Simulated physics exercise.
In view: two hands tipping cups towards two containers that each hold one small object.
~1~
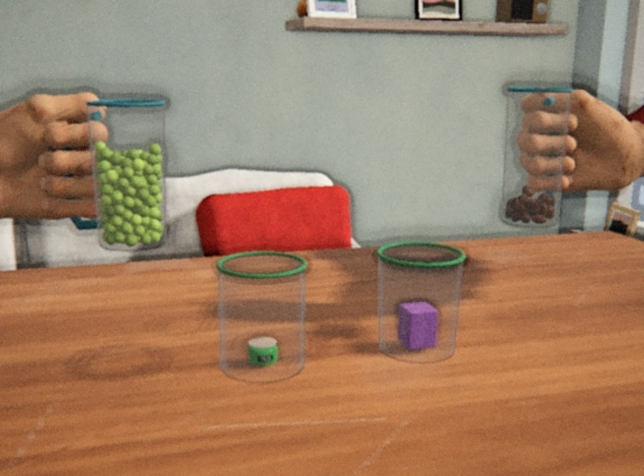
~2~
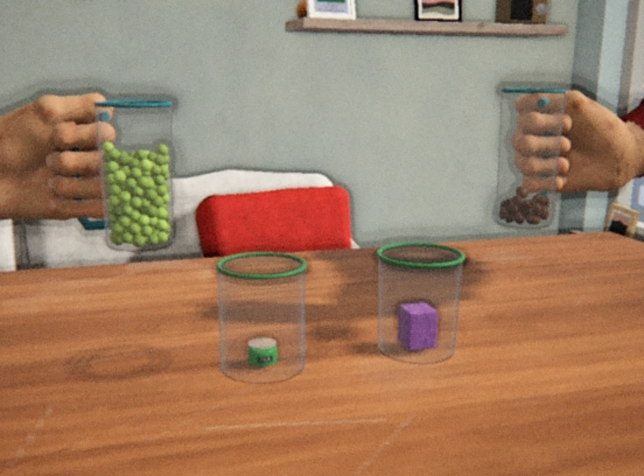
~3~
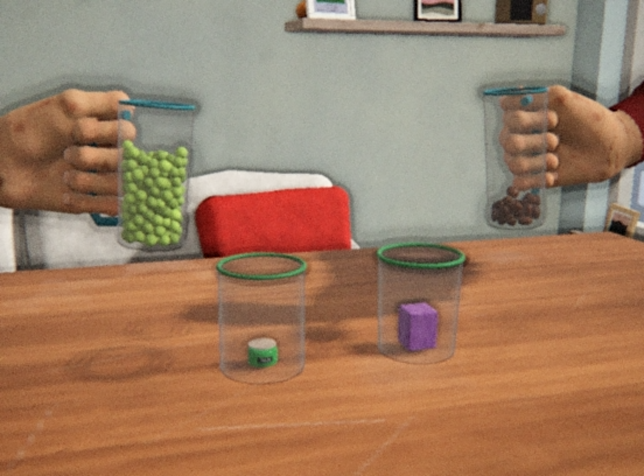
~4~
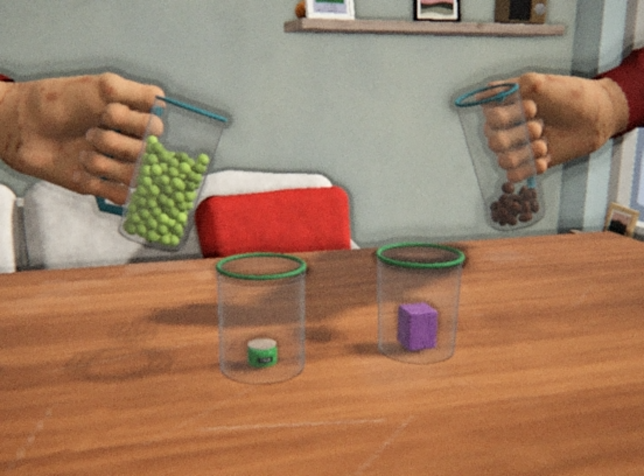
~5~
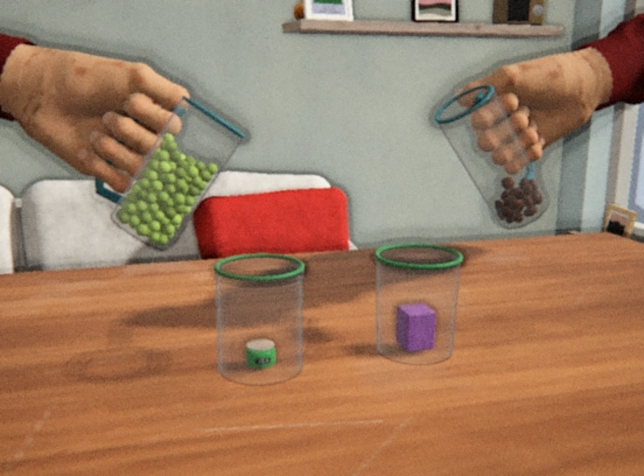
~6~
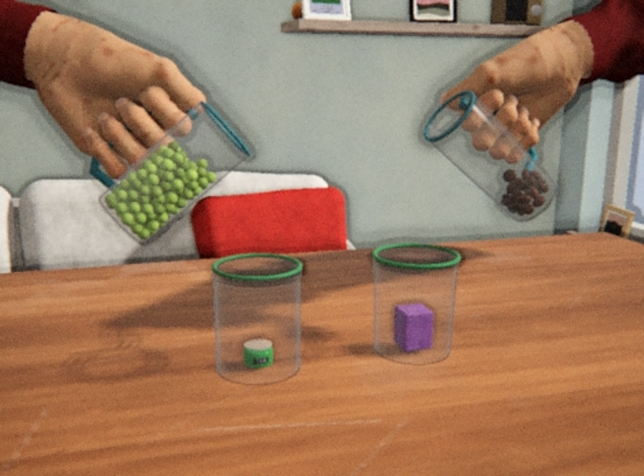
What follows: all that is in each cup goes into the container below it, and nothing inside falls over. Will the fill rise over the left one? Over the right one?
In the end the left object gets buried, and the right object still sticks out.
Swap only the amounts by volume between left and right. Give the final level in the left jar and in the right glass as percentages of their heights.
Left: 20 %. Right: 60 %.
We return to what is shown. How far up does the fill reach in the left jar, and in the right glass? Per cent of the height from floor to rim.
Some 50 per cent left and 25 right.
Then, 0.52 s later than the last frame, left jar empty, all of its cupful still in the cup; right glass empty, all of its cupful still in the cup.
Then, 0.98 s later than the last frame, left jar nearly empty, roughly two thirds of its cupful still in the cup; right glass nearly empty, nearly all of its cupful still in the cup.
Then, 1.37 s later than the last frame, left jar a third full, none of its cupful still in the cup; right glass nearly empty, none of its cupful still in the cup.
When it is over, left jar half full (surface near (258, 317)), nothing beside it; right glass a quarter full (surface near (413, 322)), nothing beside it; the left thing is covered; the right thing is still showing.
